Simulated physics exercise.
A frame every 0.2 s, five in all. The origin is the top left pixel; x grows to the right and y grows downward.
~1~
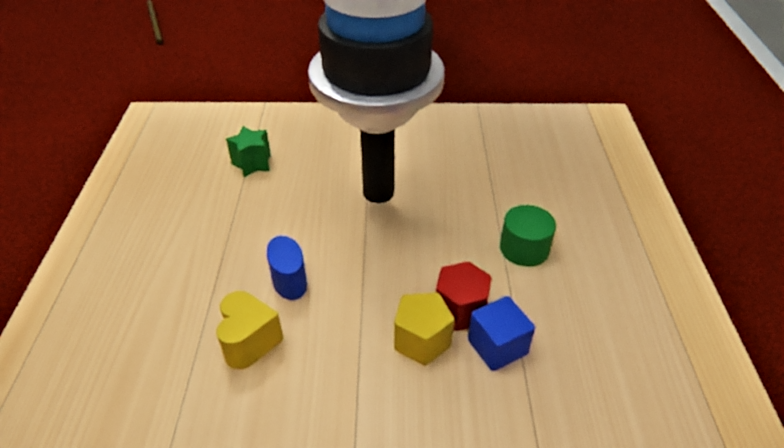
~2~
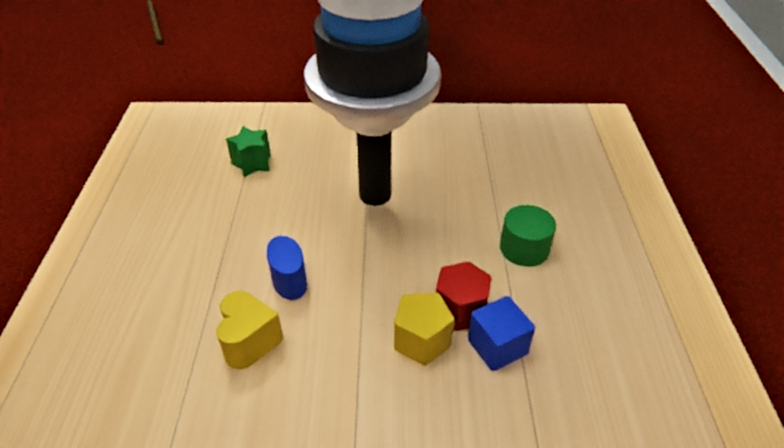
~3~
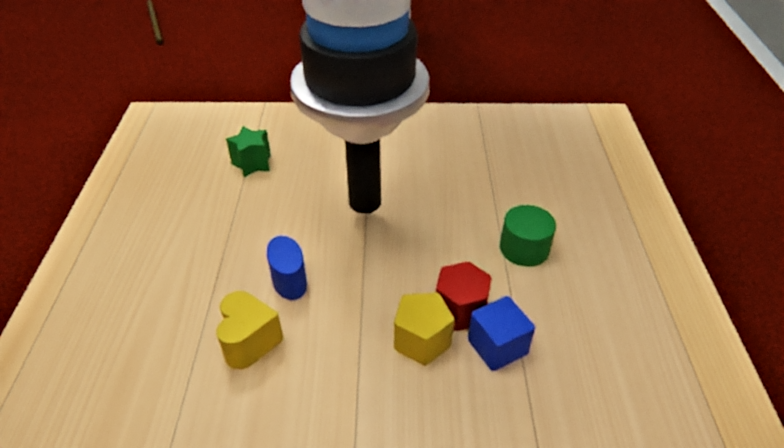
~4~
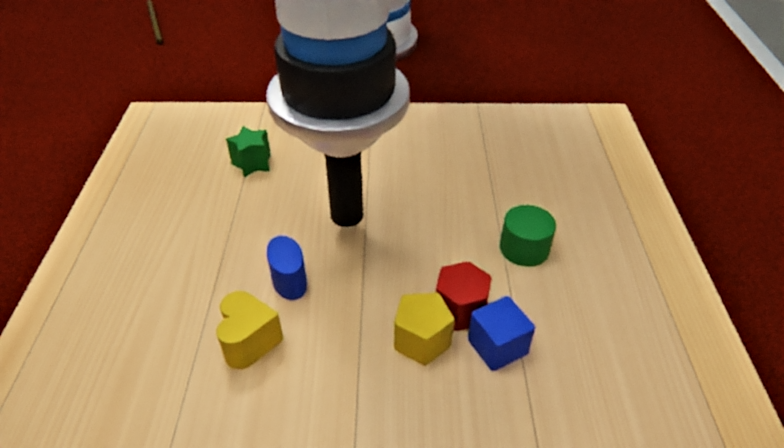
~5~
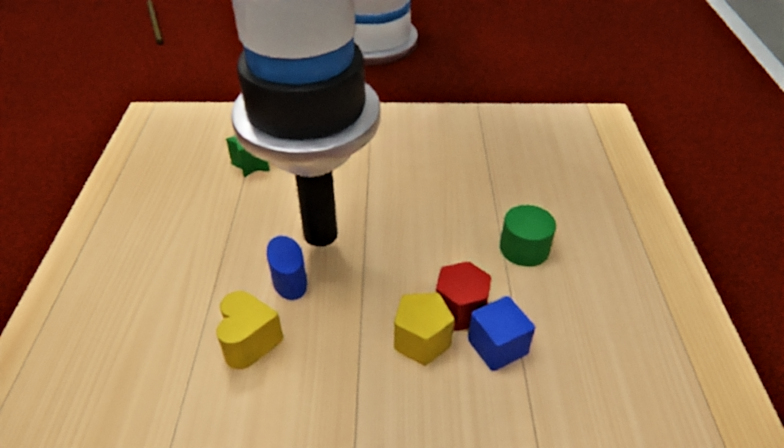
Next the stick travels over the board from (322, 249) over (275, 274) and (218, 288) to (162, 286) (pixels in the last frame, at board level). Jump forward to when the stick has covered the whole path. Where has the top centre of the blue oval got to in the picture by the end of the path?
Around pixel (247, 283).
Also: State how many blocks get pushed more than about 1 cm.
I count one.
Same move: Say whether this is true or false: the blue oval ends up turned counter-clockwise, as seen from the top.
True - the claim holds.
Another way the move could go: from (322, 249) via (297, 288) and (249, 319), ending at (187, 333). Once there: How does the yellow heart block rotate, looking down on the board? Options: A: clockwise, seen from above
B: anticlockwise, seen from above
B
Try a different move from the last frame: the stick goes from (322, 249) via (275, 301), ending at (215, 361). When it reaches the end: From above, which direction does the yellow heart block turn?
Turns anticlockwise.
The first path, step by step. One third of the way, stick (272, 261); blue oval (263, 275), turned 50° anticlockwise.
Two thirds of the way, stick (213, 274); yellow heart block (239, 322); blue oval (247, 283), turned 80° anticlockwise.
At the end, stick (156, 272); yellow heart block (239, 322); blue oval (247, 283), turned 80° anticlockwise.
